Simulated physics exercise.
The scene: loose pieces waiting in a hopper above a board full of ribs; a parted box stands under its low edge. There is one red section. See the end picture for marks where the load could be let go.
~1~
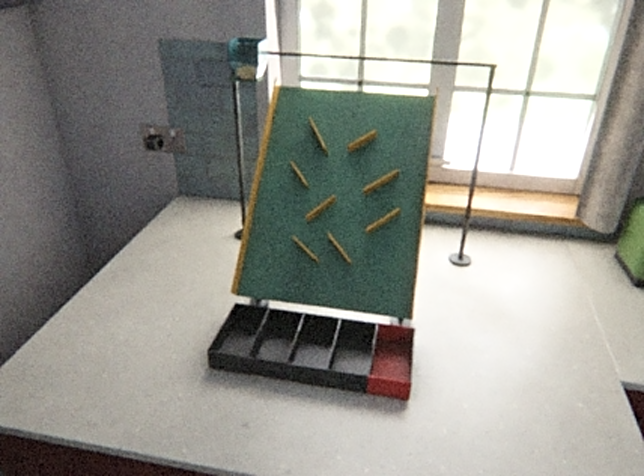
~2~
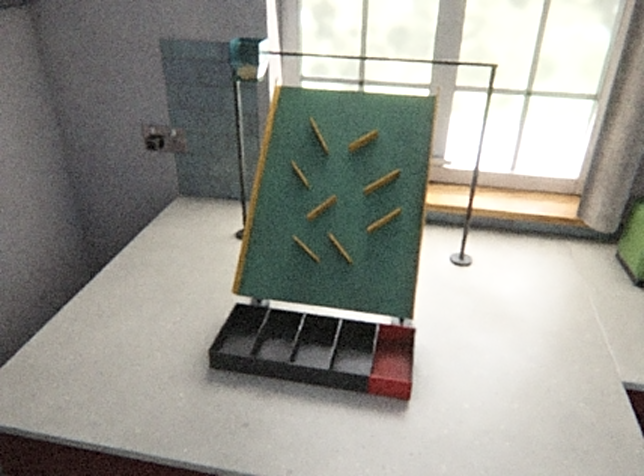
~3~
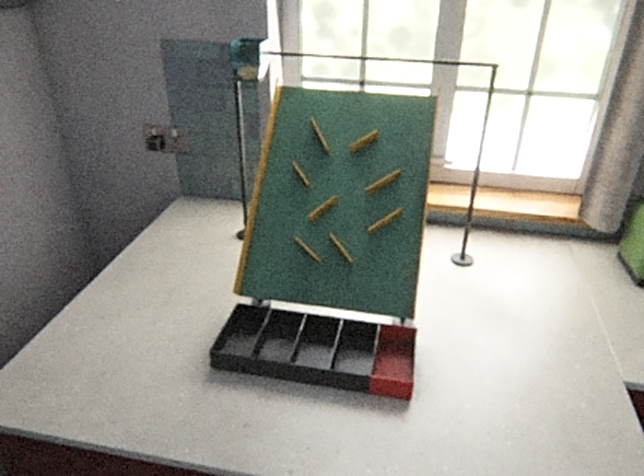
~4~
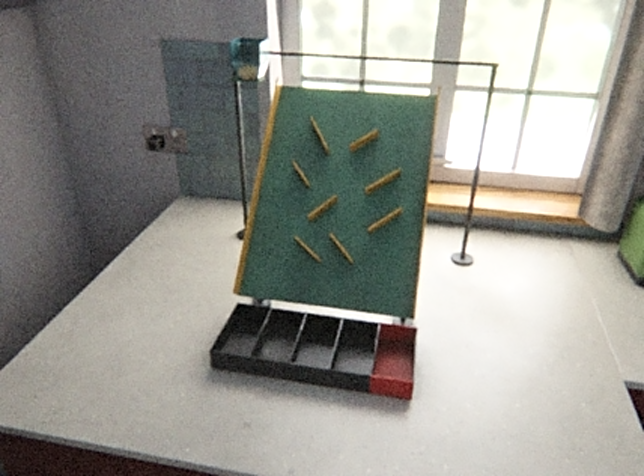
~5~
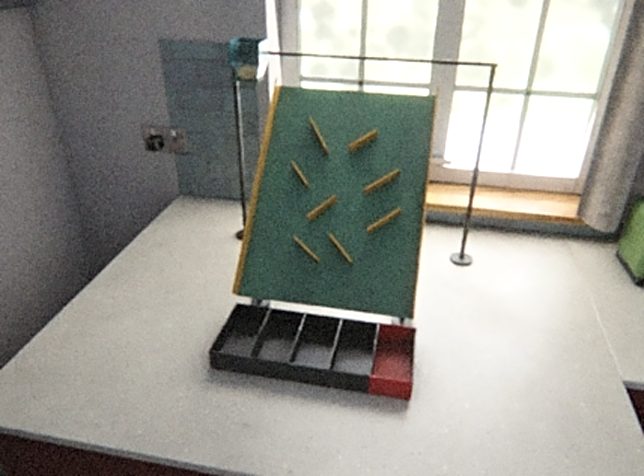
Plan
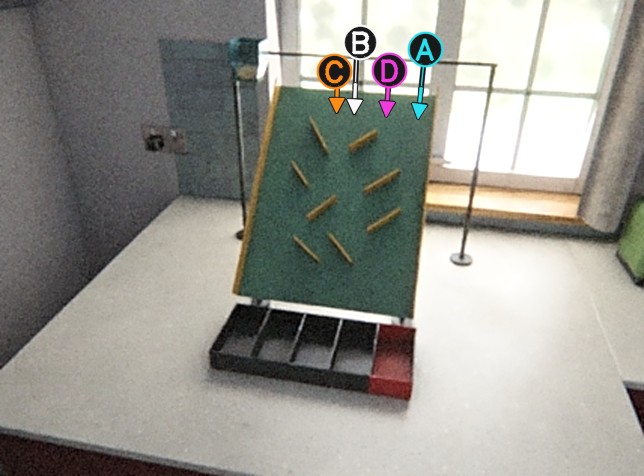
A green board with short wooden ribs leaned on a white table near a window, above a dark divided box with one red section at its right end, and nothing appeared to move.
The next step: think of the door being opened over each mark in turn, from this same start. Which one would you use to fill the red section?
A beats the others.
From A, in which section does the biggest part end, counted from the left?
It is the fifth one.
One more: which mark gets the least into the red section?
That is mark B.
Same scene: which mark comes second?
C.
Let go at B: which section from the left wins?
The first.
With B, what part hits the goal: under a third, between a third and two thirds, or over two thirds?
Under a third.
On the marked copy, mark A meets the board at (418, 113); mark B meets the board at (354, 108); mark C meets the board at (336, 107); mark D meets the board at (386, 111).
For mark A, about two thirds in the red section, about a quarter in other sections, a small part outside the box.
For mark B, a small part in the red section, most in other sections, a stray few outside the box.
For mark C, about a third in the red section, about two thirds in other sections, a stray few outside the box.
For mark D, about a quarter in the red section, most in other sections.
